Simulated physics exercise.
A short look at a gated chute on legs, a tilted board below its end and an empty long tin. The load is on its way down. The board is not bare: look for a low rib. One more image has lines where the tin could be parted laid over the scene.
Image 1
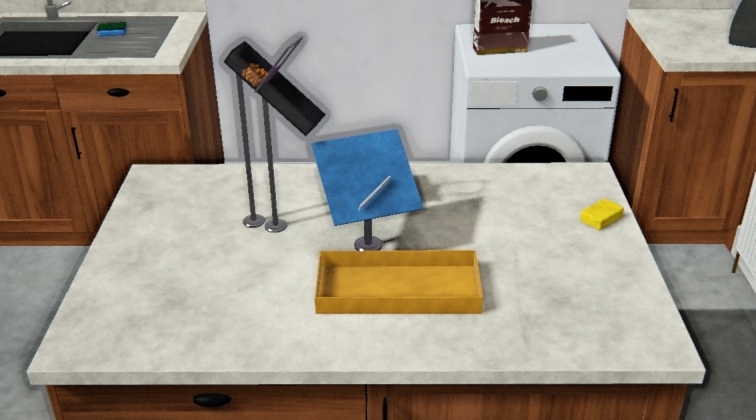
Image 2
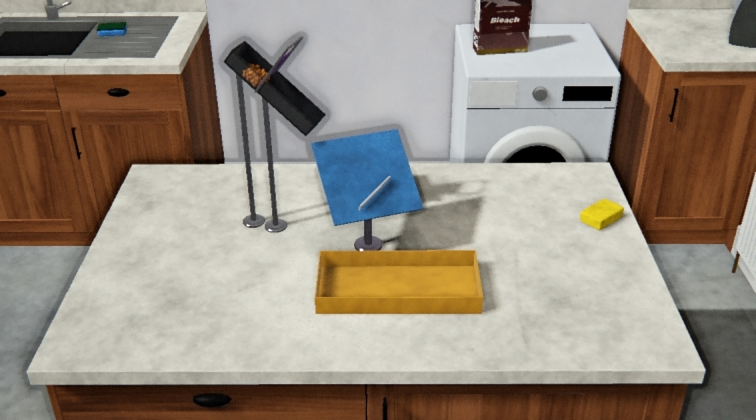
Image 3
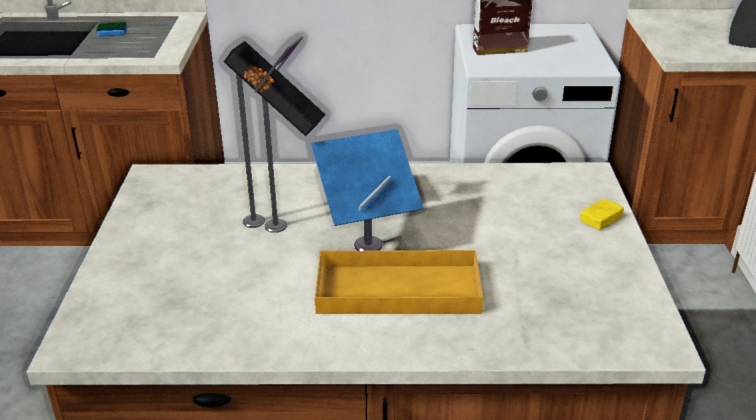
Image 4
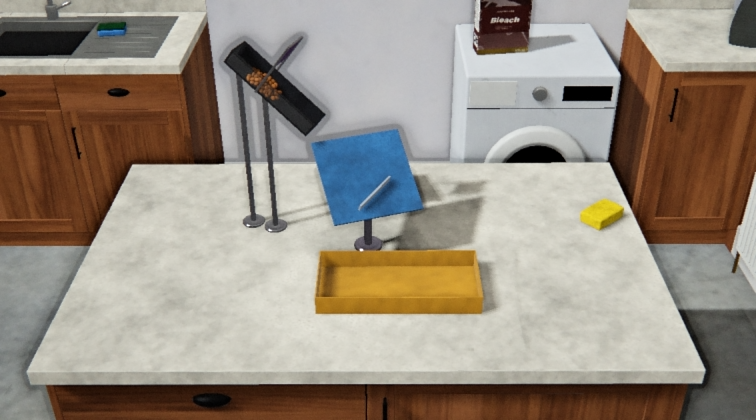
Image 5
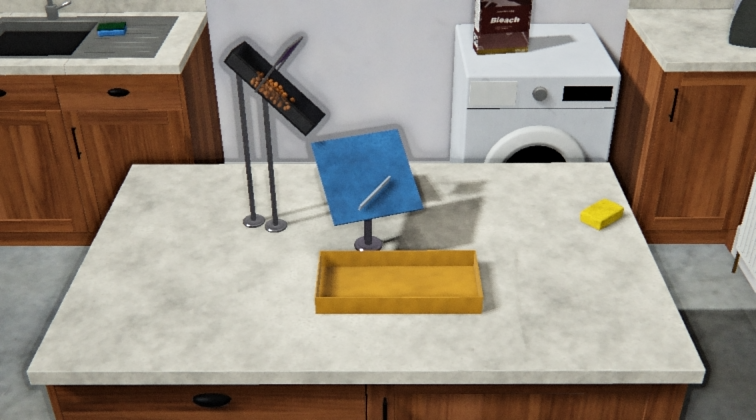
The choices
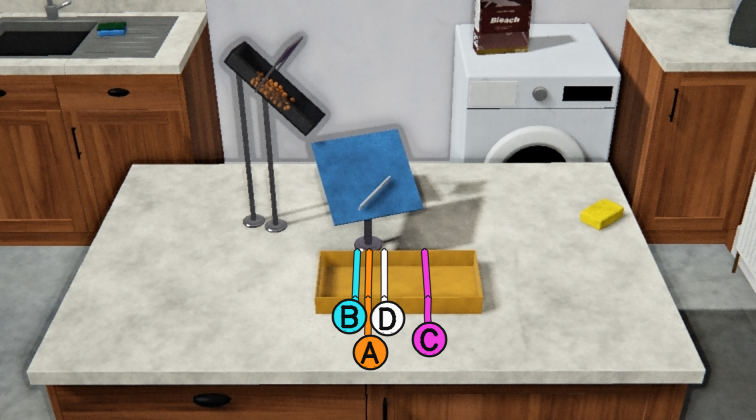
The clip opens on a kitchen counter with small brown bits gathered behind a gate in a dark, sloping chute, above a tilted blue board with a pale rib and an empty yellow tin. The gate shifts slightly, then the bits slide down to the right, spreading out along the chute.
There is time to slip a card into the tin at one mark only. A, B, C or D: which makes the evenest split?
The best line is B.
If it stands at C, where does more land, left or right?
The left side.
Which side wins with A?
More lands on the left.
On the marked copy, line A crosses the front rim at (368, 298); line B crosses the front rim at (355, 298); line C crosses the front rim at (427, 297); line D crosses the front rim at (384, 297).
Choosing A, of what is caught, most on the left of the divider, a small part on the right.
Choosing B, of what is caught, about a third on the left of the divider, about two thirds on the right.
Choosing C, of what is caught, nearly all on the left of the divider, a stray few on the right.
Choosing D, of what is caught, nearly all on the left of the divider, a small part on the right.
